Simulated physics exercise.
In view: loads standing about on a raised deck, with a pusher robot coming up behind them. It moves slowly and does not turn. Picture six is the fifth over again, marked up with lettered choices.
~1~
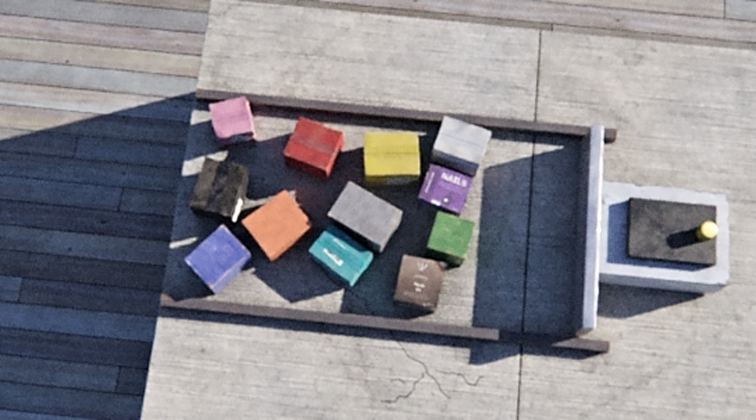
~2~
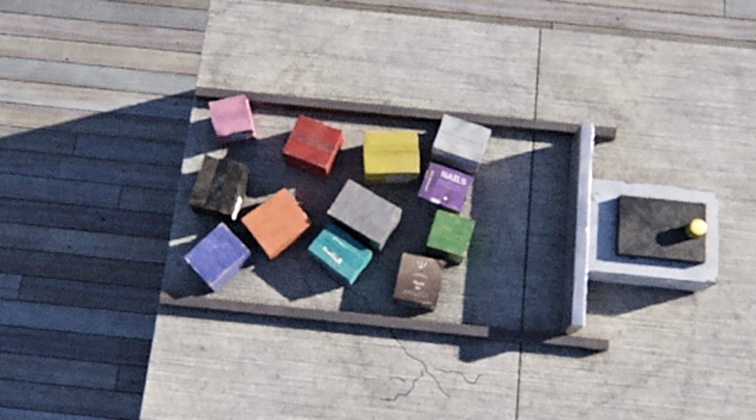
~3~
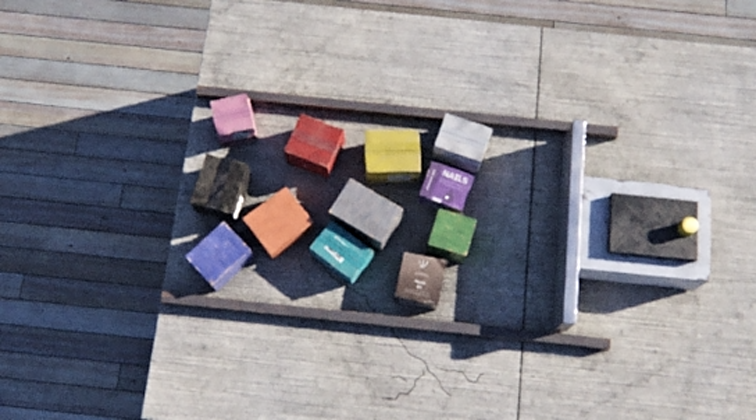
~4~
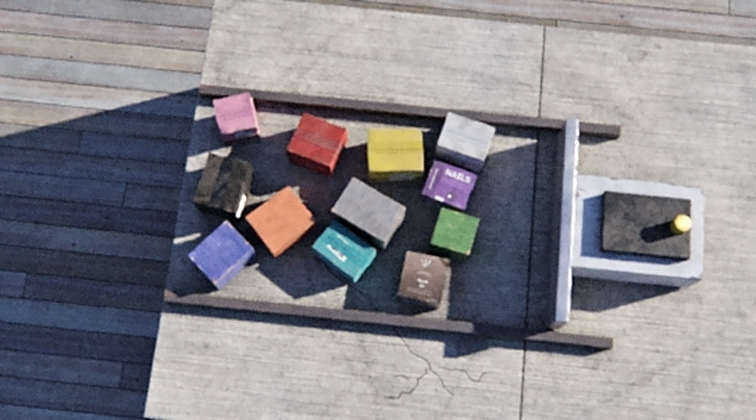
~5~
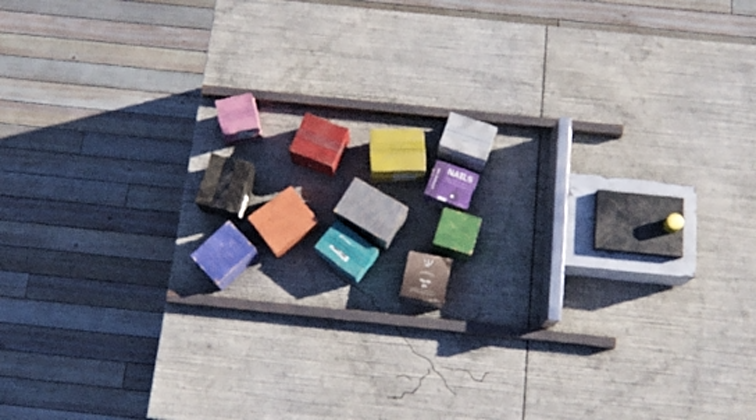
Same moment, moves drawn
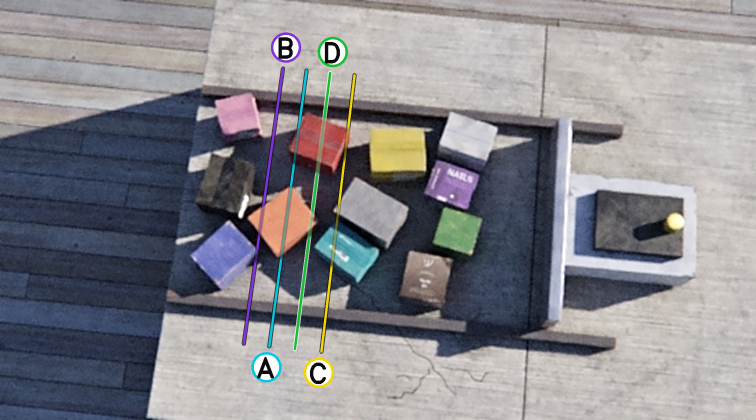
White pusher robot with a wide blade creeping left between two rails on a deck, the scattered colourful boxes ahead staying still.
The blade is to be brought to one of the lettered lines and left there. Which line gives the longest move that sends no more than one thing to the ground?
C.
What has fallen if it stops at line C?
The pink parcel goes over.
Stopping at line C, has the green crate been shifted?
By then, yes.
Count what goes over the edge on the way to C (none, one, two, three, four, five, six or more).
One.
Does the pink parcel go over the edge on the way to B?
Yes.
On the marked copy, A at (289, 203); B at (264, 200); C at (339, 208); D at (313, 205).
Taking C. A third of the way, robot (551, 215); white box (451, 146); purple box (446, 190).
Two thirds of the way, robot (472, 207); pink parcel (234, 120); red box (275, 142).
When it is over, robot (414, 201); pink parcel over the edge; black box (196, 182); one fallen.
As for the rest, A drops five; B drops five; D drops two.
